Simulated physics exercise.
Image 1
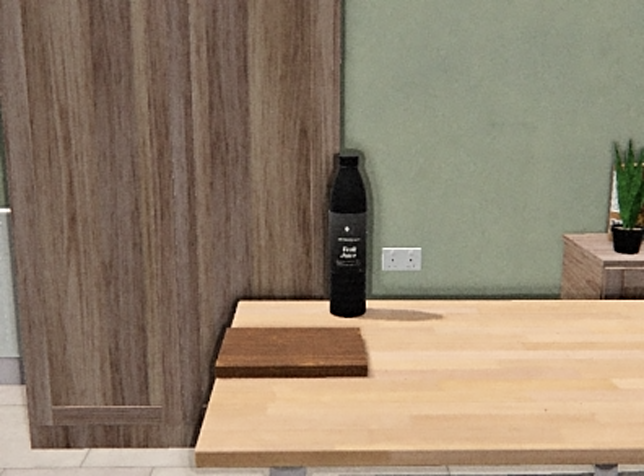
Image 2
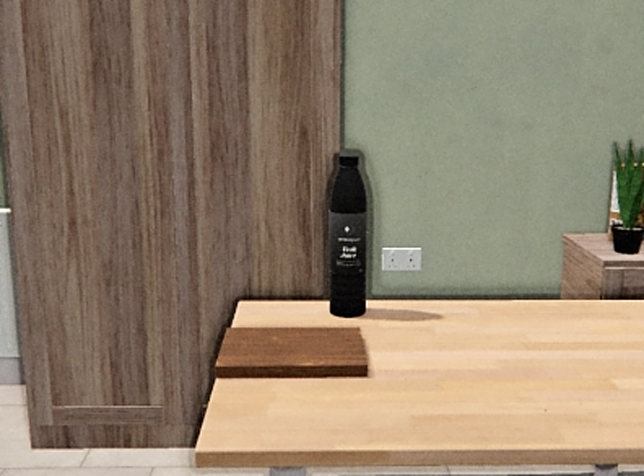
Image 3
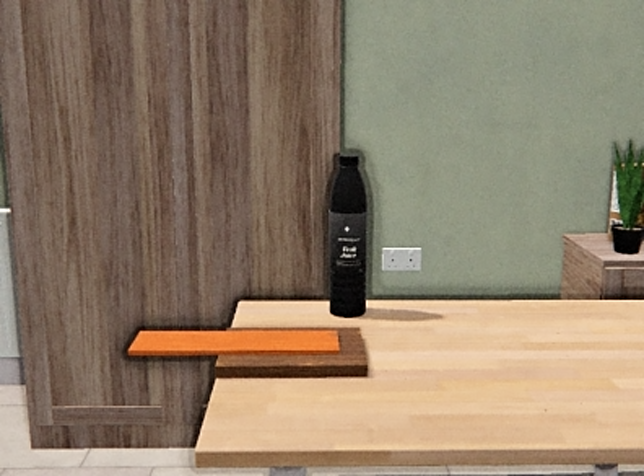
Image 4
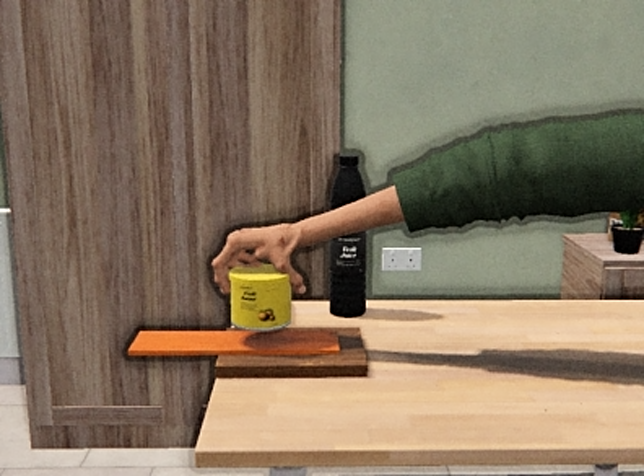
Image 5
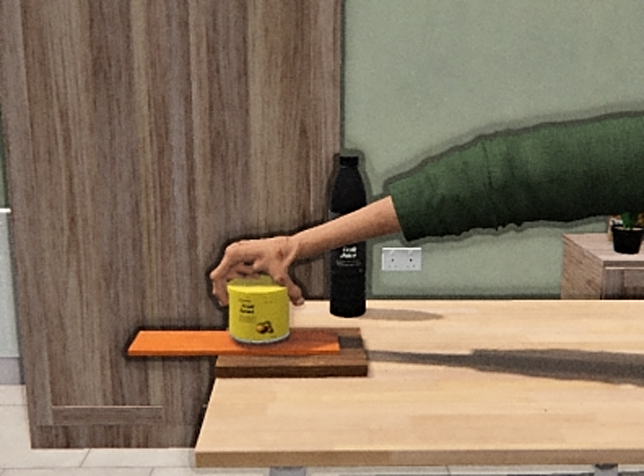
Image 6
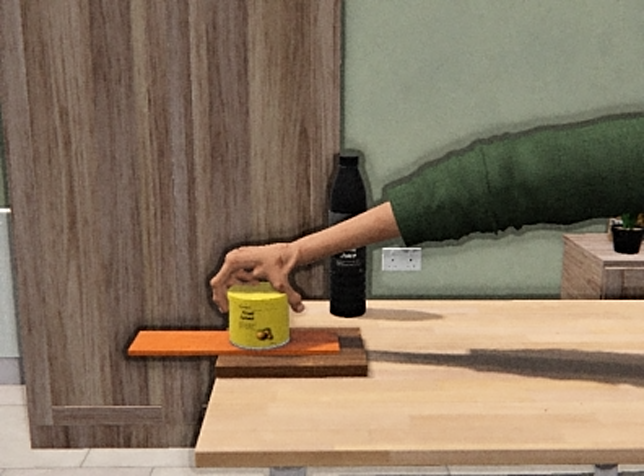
At the start, a black bottle and a brown slab rest on a wooden table. An orange board then appears on top of the slab, sticking out past the table's left end, and a green-sleeved arm reaches in from the right, lowers a yellow tub onto the board and keeps hold of it.
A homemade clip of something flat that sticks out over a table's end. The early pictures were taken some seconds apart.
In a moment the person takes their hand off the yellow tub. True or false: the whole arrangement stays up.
True.
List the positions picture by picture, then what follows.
In the first frame, the last thing is not in view yet; black bottle (348, 236).
In the second frame, the last thing is not in view yet.
In the third frame, the last thing is not in view yet; brown slab (293, 351).
In the fourth frame, coming down; yellow tub (261, 296); black bottle (348, 236).
In the fifth frame, coming down; yellow tub (259, 309); orange board (236, 342).
In the sixth frame, set down, still held; yellow tub (259, 315); brown slab (293, 351).
Then, 0.50 s later than the last frame, all is still.
Then, 1.20 s later than the last frame, yellow tub resting near (259, 316).
When it is over, all 4 as before. End places, in pixels of the last picture, yellow tub near (259, 316). The board holds.
